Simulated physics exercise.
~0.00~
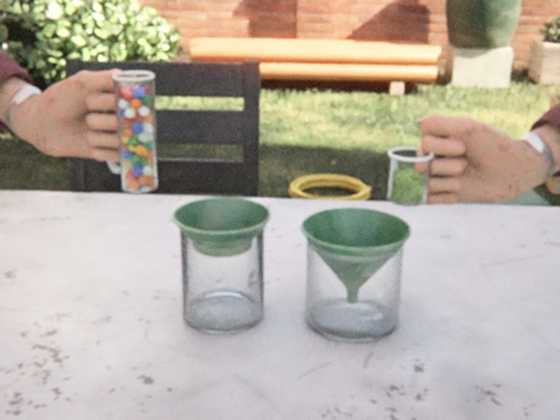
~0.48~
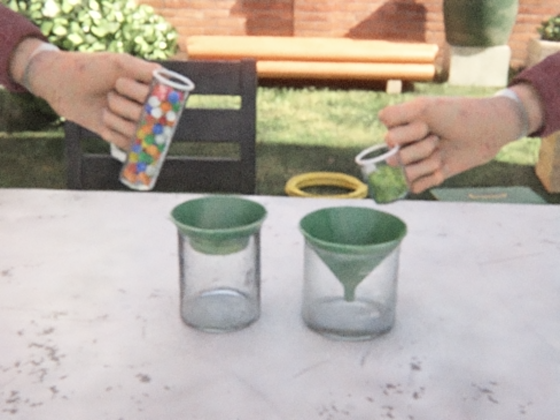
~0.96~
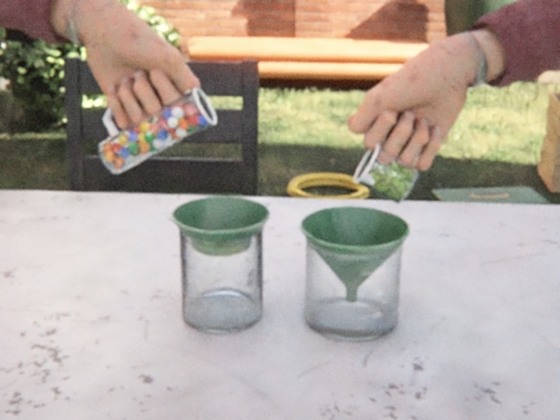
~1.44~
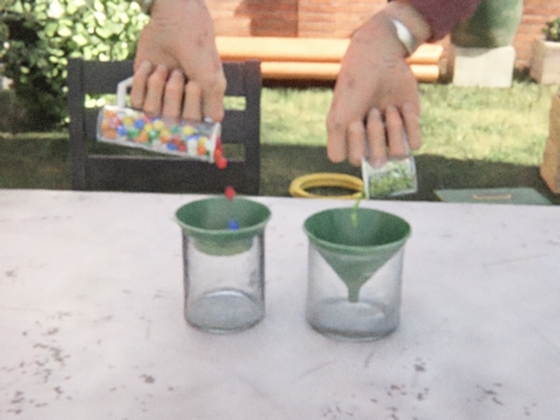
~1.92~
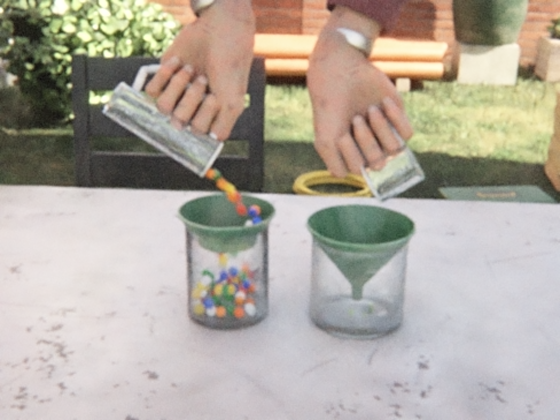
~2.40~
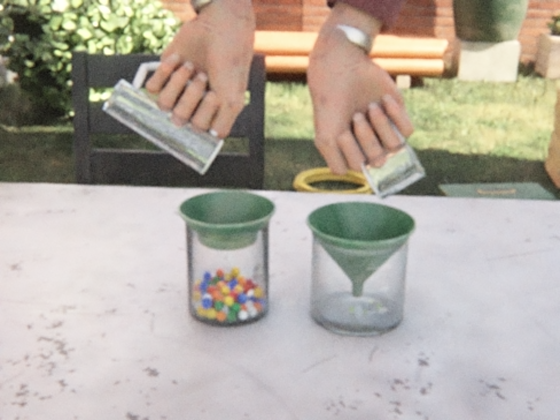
At the start, two hands hold clear cups upright above a pale table, the left one full of colourful beads and the right, smaller one holding something green, with a green funnel in a glass jar below each. The hands move inward and tip the cups onto their sides. A few beads drop into the left funnel while green bits begin falling into the right one. As the cups tilt further, the beads stream down into the left jar. Finally, all the beads rest in the left jar, while nearly all the green contents stay stuck in the right funnel.
